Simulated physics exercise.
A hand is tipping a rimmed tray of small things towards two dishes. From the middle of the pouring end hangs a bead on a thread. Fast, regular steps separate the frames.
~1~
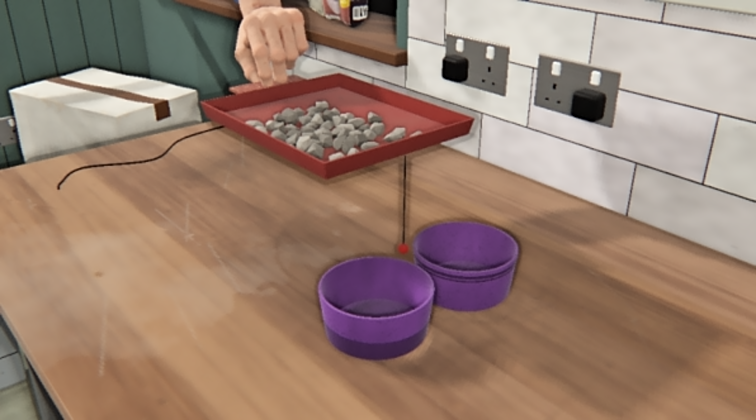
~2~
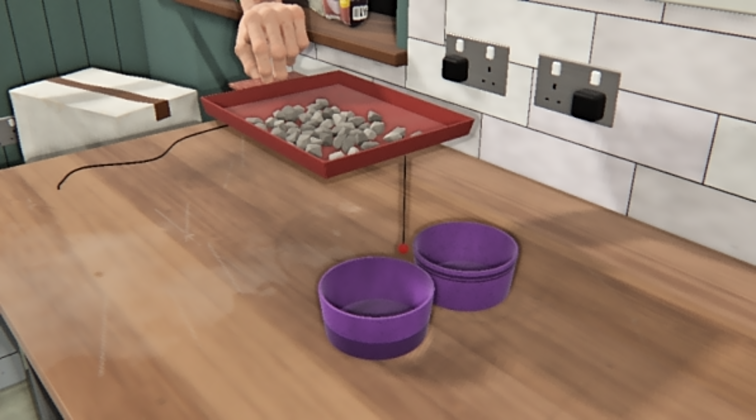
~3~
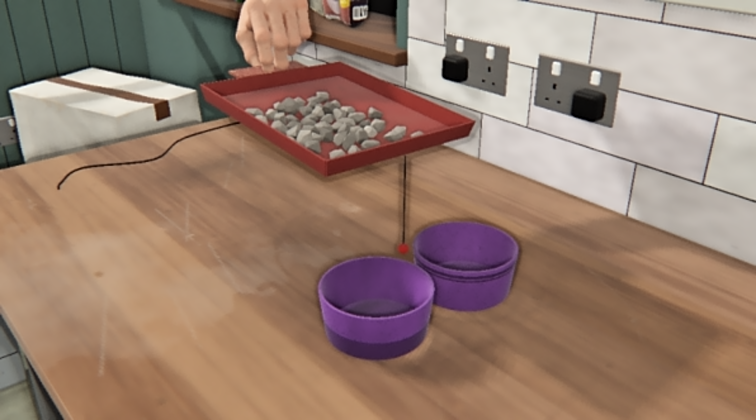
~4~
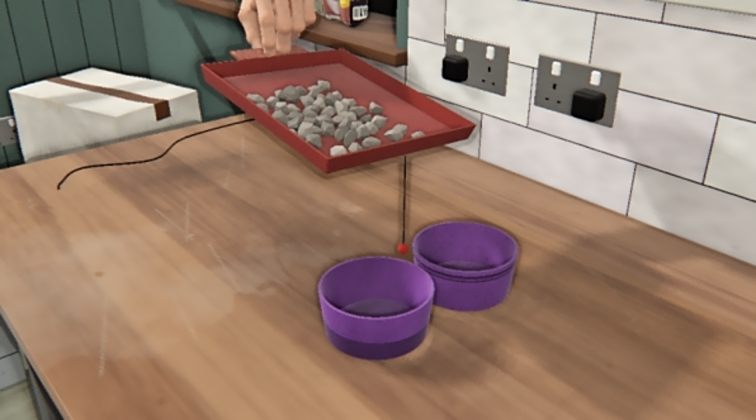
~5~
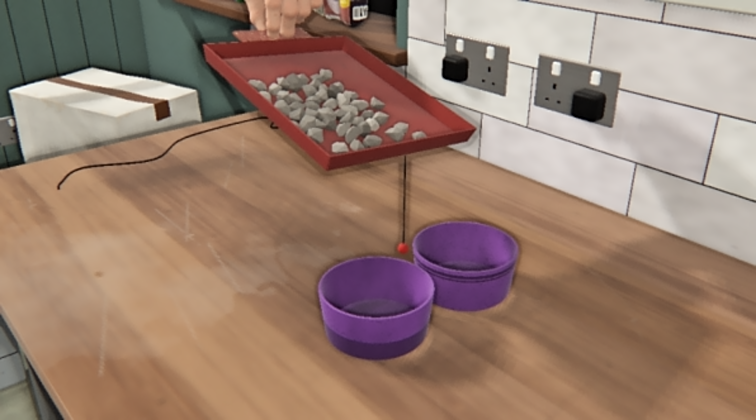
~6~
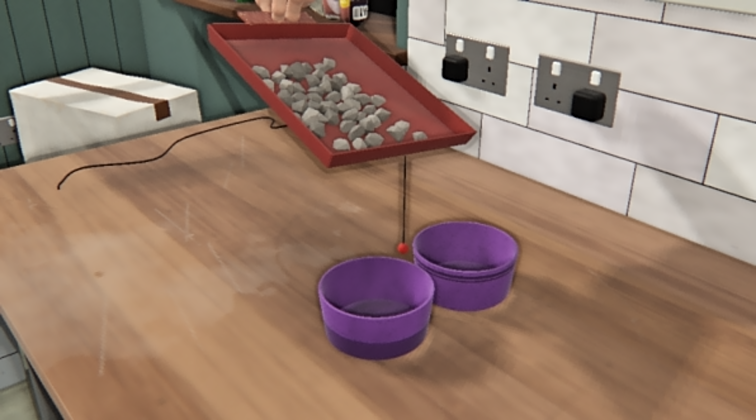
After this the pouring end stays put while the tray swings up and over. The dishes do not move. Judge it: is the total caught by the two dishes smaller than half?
No.
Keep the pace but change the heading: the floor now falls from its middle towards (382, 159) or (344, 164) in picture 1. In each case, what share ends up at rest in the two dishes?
60 % and 80 %, roughly.
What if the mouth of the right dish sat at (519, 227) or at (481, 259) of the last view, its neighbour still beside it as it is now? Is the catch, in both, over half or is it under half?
First over half, then the larger part.
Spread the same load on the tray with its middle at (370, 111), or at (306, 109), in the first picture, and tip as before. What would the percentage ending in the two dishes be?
The first start yields 90 per cent, the second 80 per cent.
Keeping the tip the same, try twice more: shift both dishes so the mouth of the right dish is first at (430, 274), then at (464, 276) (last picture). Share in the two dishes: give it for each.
Close to 40 in a hundred, then close to 40 in a hundred.
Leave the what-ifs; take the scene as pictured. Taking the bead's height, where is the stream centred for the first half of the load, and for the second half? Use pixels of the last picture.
At about (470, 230), then at (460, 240).
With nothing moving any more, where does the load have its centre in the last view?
Resting centre, last picture - approx. (473, 287).
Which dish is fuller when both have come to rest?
The one at right ends up fuller.
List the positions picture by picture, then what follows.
In the first frame, corners of the pouring end (325, 161) and (469, 118), level; middle of the load (327, 128), bits of gravel; left dish (414, 330); right dish (503, 283); bead on its thread (403, 249).
In the second frame, corners of the pouring end (326, 160) and (469, 118), level; middle of the load (327, 126).
In the third frame, corners of the pouring end (327, 158) and (470, 120), tipped barely, lowest at the right corner; middle of the load (327, 121).
In the fourth frame, corners of the pouring end (329, 156) and (471, 124), tipped a little, lowest at the right corner; middle of the load (328, 113).
In the fifth frame, corners of the pouring end (331, 154) and (472, 127), tipped clearly, lowest at the right corner; middle of the load (330, 106).
In the sixth frame, corners of the pouring end (333, 152) and (472, 130), tipped clearly, lowest at the right corner; middle of the load (341, 109); left dish (414, 330); right dish (503, 283).
Just after the last frame, tray tipped steeply; almost all on the tray; about a tenth in the air.
A moment on, tray tipped past a quarter turn; about a tenth on the tray; roughly half in the right dish; about a tenth outside both; roughly a quarter in the air.
Further on, tray tipped past a quarter turn; the larger part in the right dish; roughly a quarter outside both.
When it is over, tray tipped past a quarter turn; not one in the left dish; the larger part in the right dish; roughly a quarter outside both.
